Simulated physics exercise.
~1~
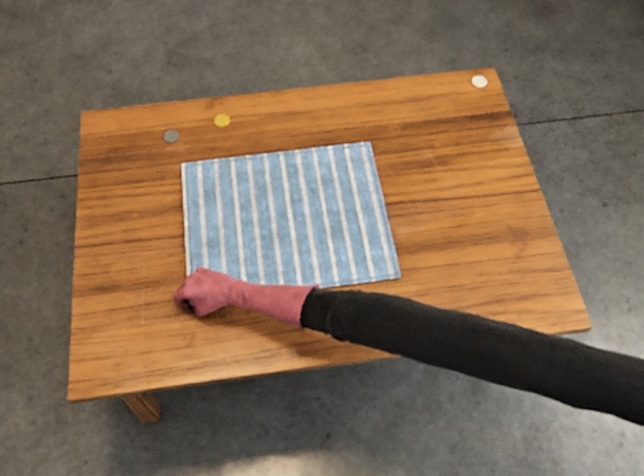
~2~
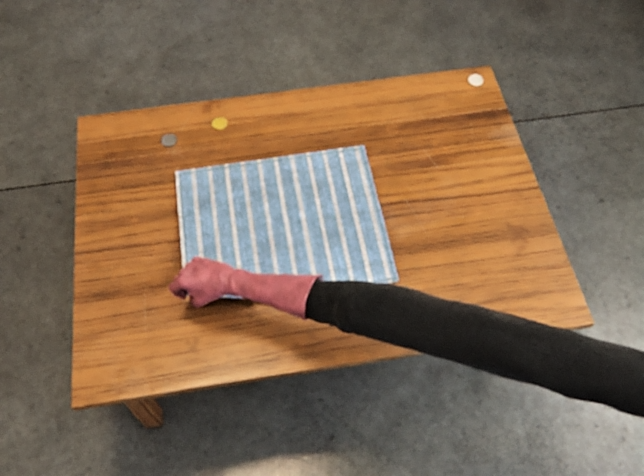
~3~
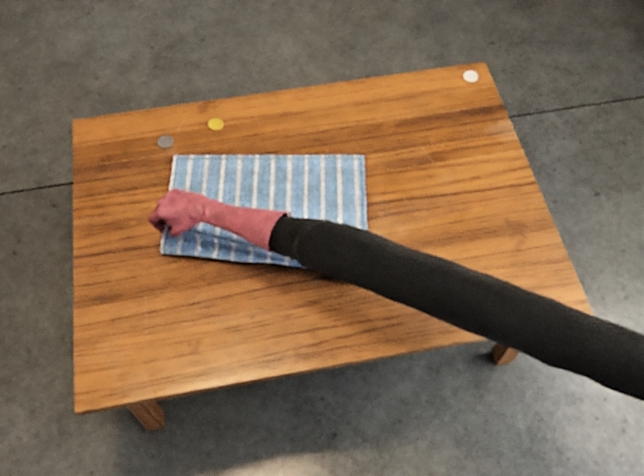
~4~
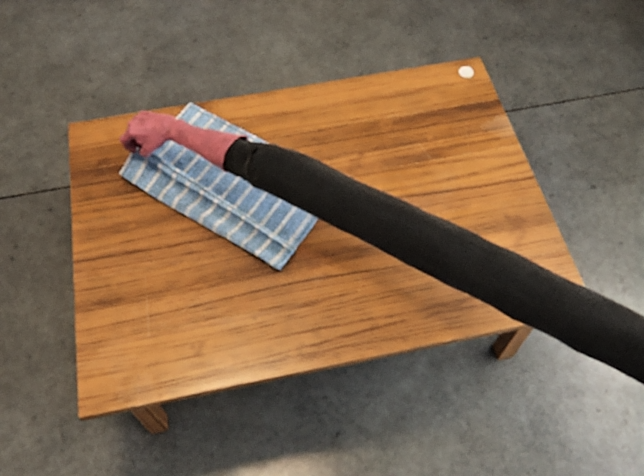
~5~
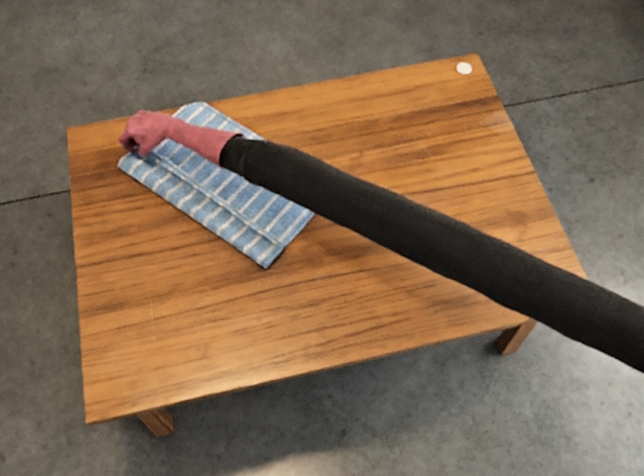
A pink hand on a dark-sleeved arm reaches in from the right over a wooden table on a grey floor, seen from above at an angle. It pinches the near left corner of a flat blue and white striped napkin, with a grey lid and a yellow token beyond it and a white token at the far right corner. The hand lifts that edge and folds it back across the cloth. The napkin then turns askew towards the far left, covering the lid and yellow token. It ends folded and slanted under the hand, the white token still uncovered.
